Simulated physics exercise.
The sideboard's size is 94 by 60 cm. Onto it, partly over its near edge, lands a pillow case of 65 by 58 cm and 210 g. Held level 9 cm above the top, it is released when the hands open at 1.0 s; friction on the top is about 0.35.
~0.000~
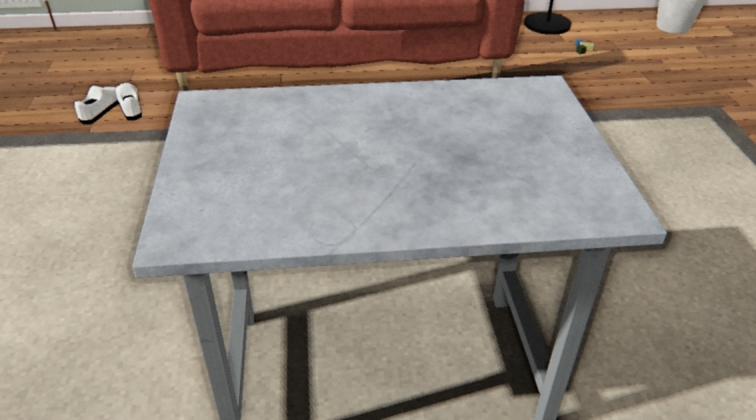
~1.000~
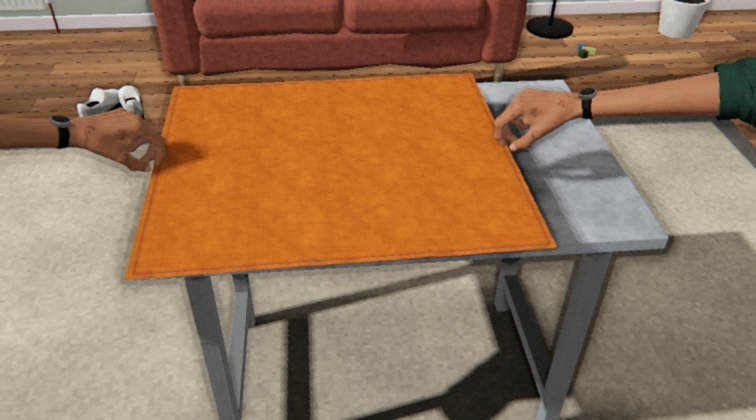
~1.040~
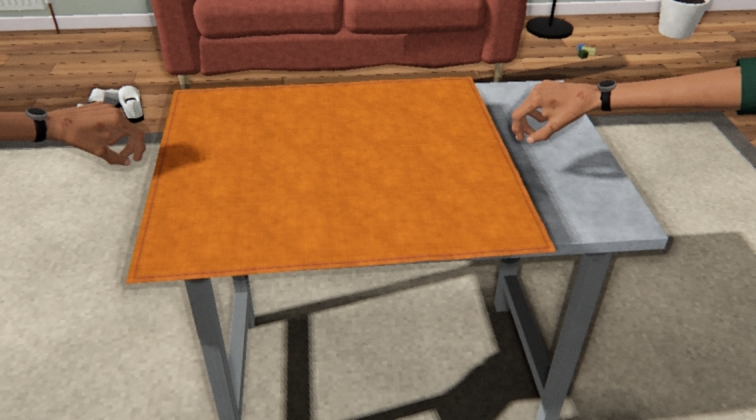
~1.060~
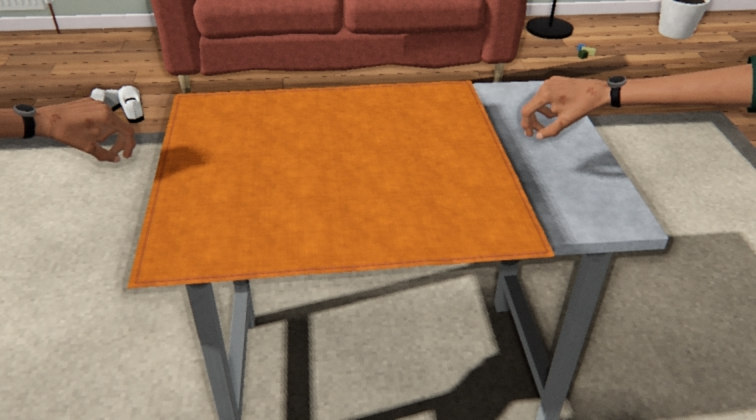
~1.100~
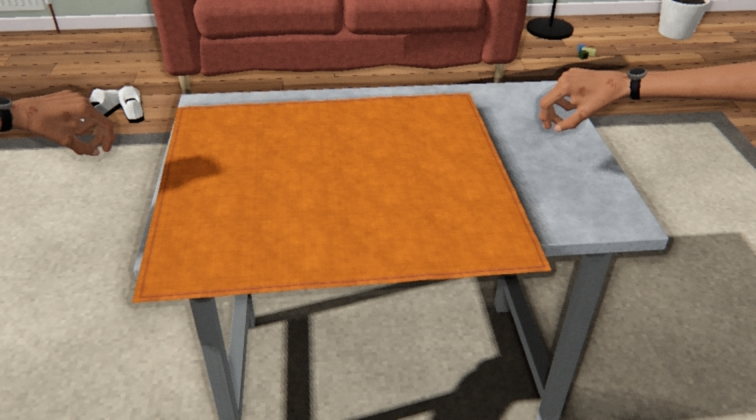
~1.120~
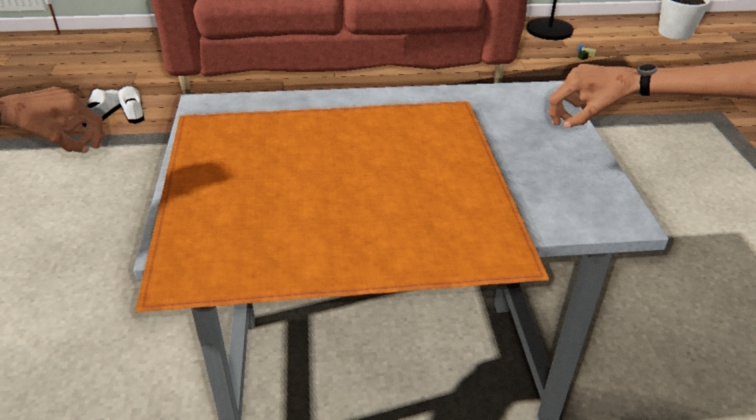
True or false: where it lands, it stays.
True.
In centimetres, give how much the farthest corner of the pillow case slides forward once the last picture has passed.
Forward slip after last picture: Approx. 1 cm.
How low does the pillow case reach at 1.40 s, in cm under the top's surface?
About 10 cm.
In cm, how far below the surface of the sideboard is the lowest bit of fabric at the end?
14 cm, roughly.
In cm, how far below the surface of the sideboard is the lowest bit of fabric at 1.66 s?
It's hanging something like 10 cm below the top at that point.
After 1.4 s, 80 % of the pillow case is still over the top.
After 1.7 s, 80 % of the pillow case is still over the top.
After 1.9 s, 80 % of the pillow case is still over the top.
After 2.2 s, 80 % of the pillow case is still over the top.
After 4.4 s, 80 % of the pillow case is still over the top.
